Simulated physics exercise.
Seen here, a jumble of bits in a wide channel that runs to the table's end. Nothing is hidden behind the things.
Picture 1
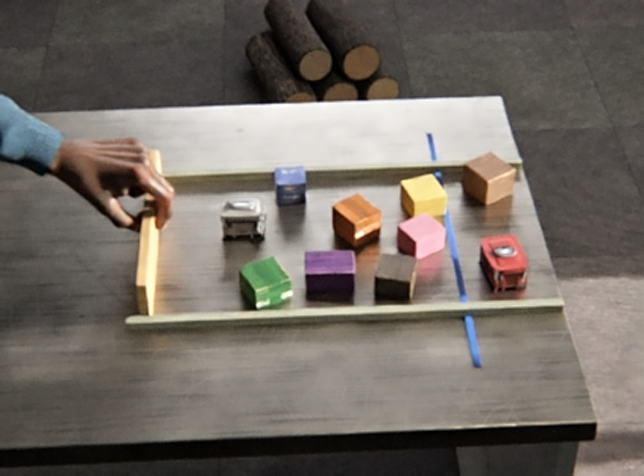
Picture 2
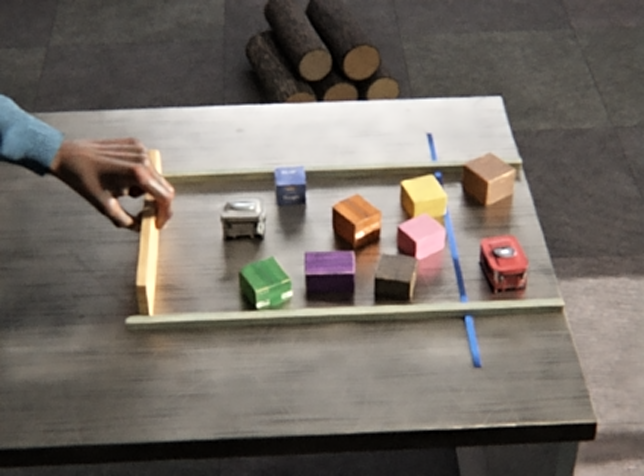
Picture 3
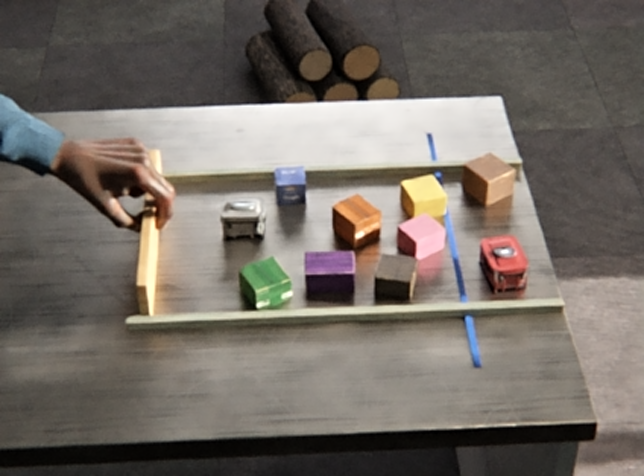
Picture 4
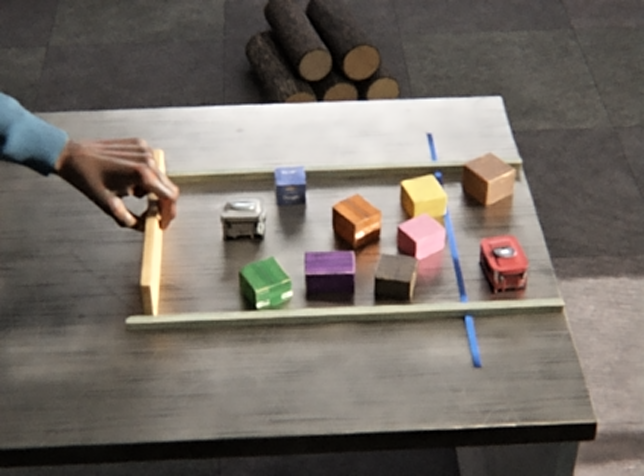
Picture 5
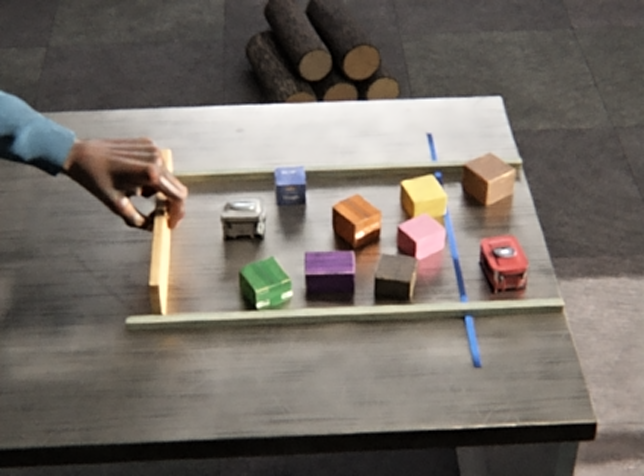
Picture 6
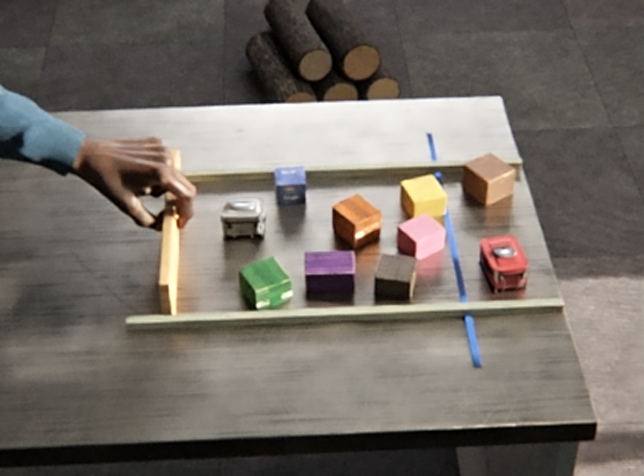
In the video, a hand holds an upright wooden board at the left of a channel on a table scattered with colourful blocks and toy-like pieces, then slides it slightly to the right while the pieces stay still.
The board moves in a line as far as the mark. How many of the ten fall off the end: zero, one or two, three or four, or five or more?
Here the number that fall off is one or two.
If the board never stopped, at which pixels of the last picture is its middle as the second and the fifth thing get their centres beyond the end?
Near (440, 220) and (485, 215).
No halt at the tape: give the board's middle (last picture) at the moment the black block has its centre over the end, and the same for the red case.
Its middle is around (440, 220) and around (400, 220).
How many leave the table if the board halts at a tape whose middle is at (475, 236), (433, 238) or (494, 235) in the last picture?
Down on the floor: 2, 1 and 5.
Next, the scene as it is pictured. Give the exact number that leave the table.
Fallen: 2.
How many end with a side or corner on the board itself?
4 of them.
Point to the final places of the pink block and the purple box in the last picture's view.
The pink block stops around (473, 243); the purple box around (523, 265).
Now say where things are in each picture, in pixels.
The first frame shows brown block (488, 178); red case (504, 263); yellow block (423, 198); board (150, 230); tape (451, 237).
The second frame shows red case (504, 264); grey case (243, 218).
The third frame shows yellow block (423, 198); black block (396, 276).
The fourth frame shows brown block (488, 178); blue box (290, 185).
The fifth frame shows red case (504, 264); orange box (356, 220).
The sixth frame shows brown block (488, 178); red case (504, 264); yellow block (423, 198); board (171, 230); tape (451, 237).
Early on, none off yet; brown block at rest near (488, 178); red case at rest near (504, 264); yellow block at rest near (423, 198).
Finally, the number that fall off is one or two; lost, black block and red case.
